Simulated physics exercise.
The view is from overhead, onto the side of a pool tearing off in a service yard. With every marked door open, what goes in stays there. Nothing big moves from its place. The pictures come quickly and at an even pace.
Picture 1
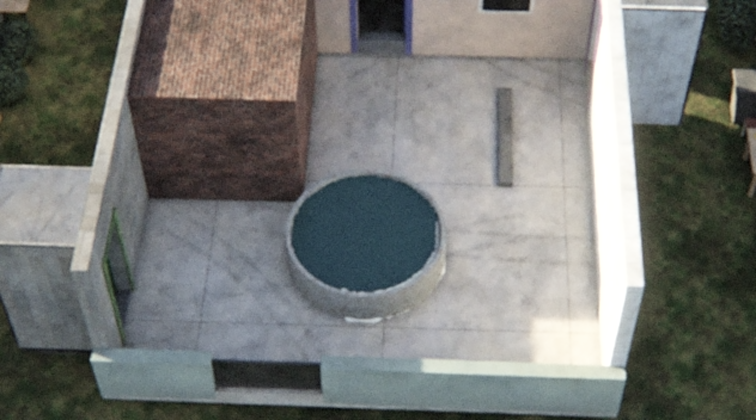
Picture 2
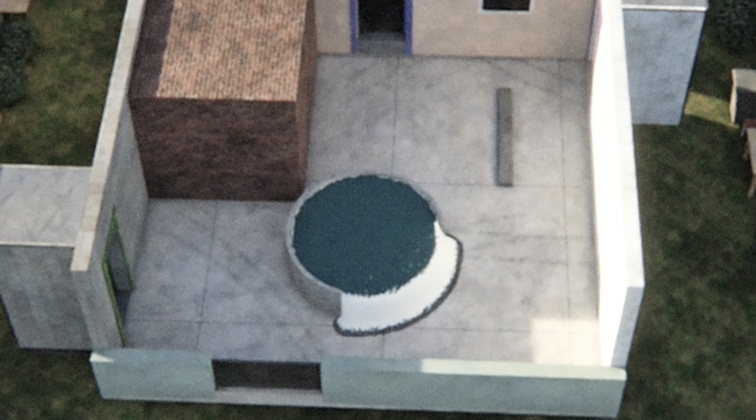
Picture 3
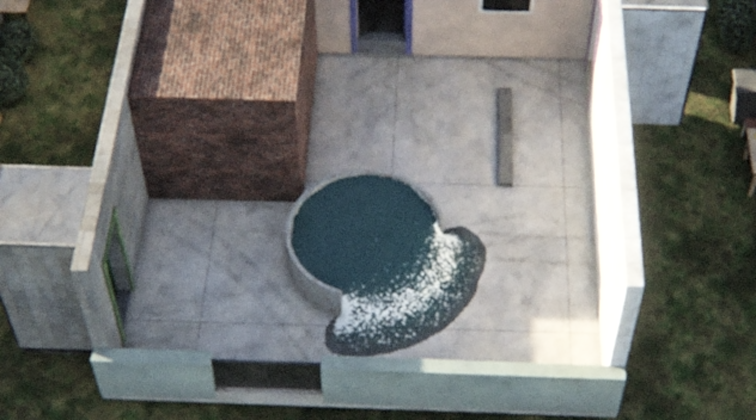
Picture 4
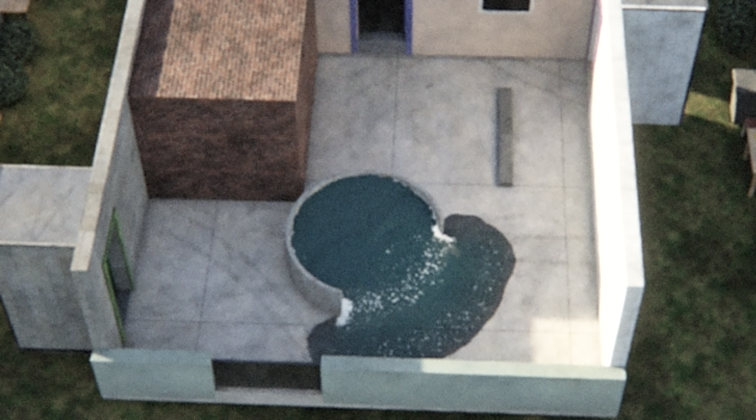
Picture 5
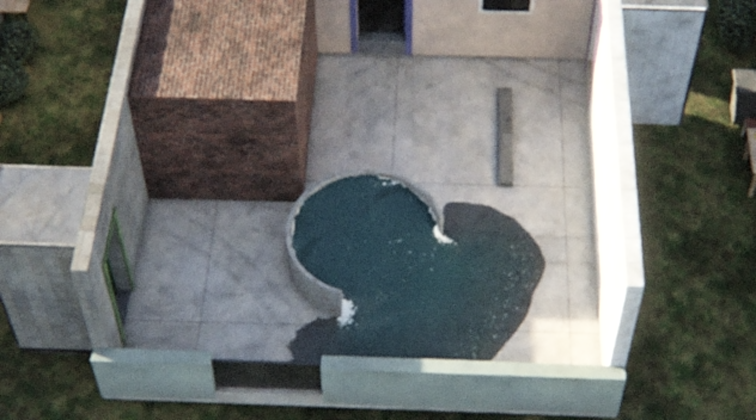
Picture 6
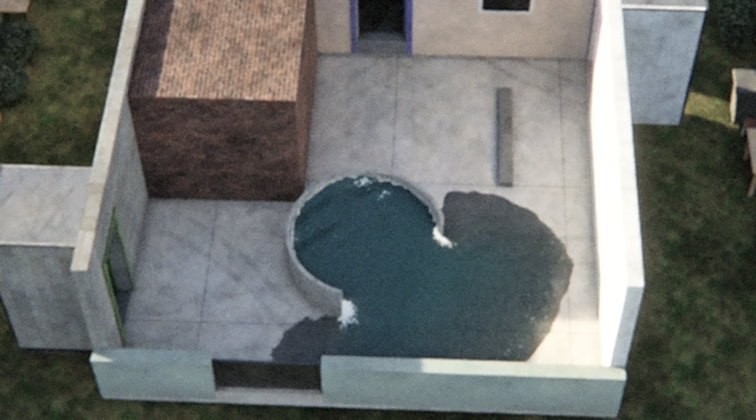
A round pool in a walled yard sat still, then its lower right side tore open and water burst out in white foam, spreading across the paving as a wide dark sheet.
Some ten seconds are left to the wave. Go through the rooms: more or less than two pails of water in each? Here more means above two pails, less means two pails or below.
Green door: More; blue door: Less; purple door: Less.
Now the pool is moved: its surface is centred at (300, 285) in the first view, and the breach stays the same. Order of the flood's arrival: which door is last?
Answer: The blue one.
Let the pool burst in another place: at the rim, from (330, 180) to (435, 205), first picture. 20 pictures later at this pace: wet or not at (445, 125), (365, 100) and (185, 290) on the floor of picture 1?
Going through them, the first would be submerged, the next submerged and the last still bare.
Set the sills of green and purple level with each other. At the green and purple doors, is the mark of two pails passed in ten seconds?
One by one: The green door stays within the limit; the purple door exceeds the limit.
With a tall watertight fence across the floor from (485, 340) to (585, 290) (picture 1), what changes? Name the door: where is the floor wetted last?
That would be the blue one.
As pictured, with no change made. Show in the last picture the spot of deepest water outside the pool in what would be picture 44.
Somewhere around (580, 91).
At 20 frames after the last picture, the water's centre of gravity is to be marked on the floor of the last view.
I reckon somewhere around (450, 303).
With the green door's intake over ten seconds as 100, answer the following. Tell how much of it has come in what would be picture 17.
Close to 0 out of every hundred.
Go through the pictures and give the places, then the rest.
The first frame shows the round tank at (366, 234) is whole and still.
In the second frame, water pours out at (418, 294) and has run to (449, 238).
In the third frame, water pours out at (418, 295) and has run to (332, 343).
In the fourth frame, water pours out at (418, 296) and has run to a hidden place.
In the fifth frame, water pours out at (418, 296) and has run to a hidden place.
In the sixth frame, water pours out at (418, 296) and has run to a hidden place.
A moment on, water covers 30 % of the floor; the green door not reached, the blue door not reached, the purple door not reached.
Next, water covers 35 % of the floor; the green door not reached, the blue door not reached, the purple door not reached.
Then, water covers 50 % of the floor; the green door under two buckets in, the blue door not reached, the purple door not reached.
Later, water covers 90 % of the floor; the green door over two buckets in, the blue door wet at the sill, nothing in, the purple door wet at the sill, nothing in.
In the end, water covers 95 % of the floor; the green door over two buckets in, the blue door wet at the sill, nothing in, the purple door wet at the sill, nothing in.
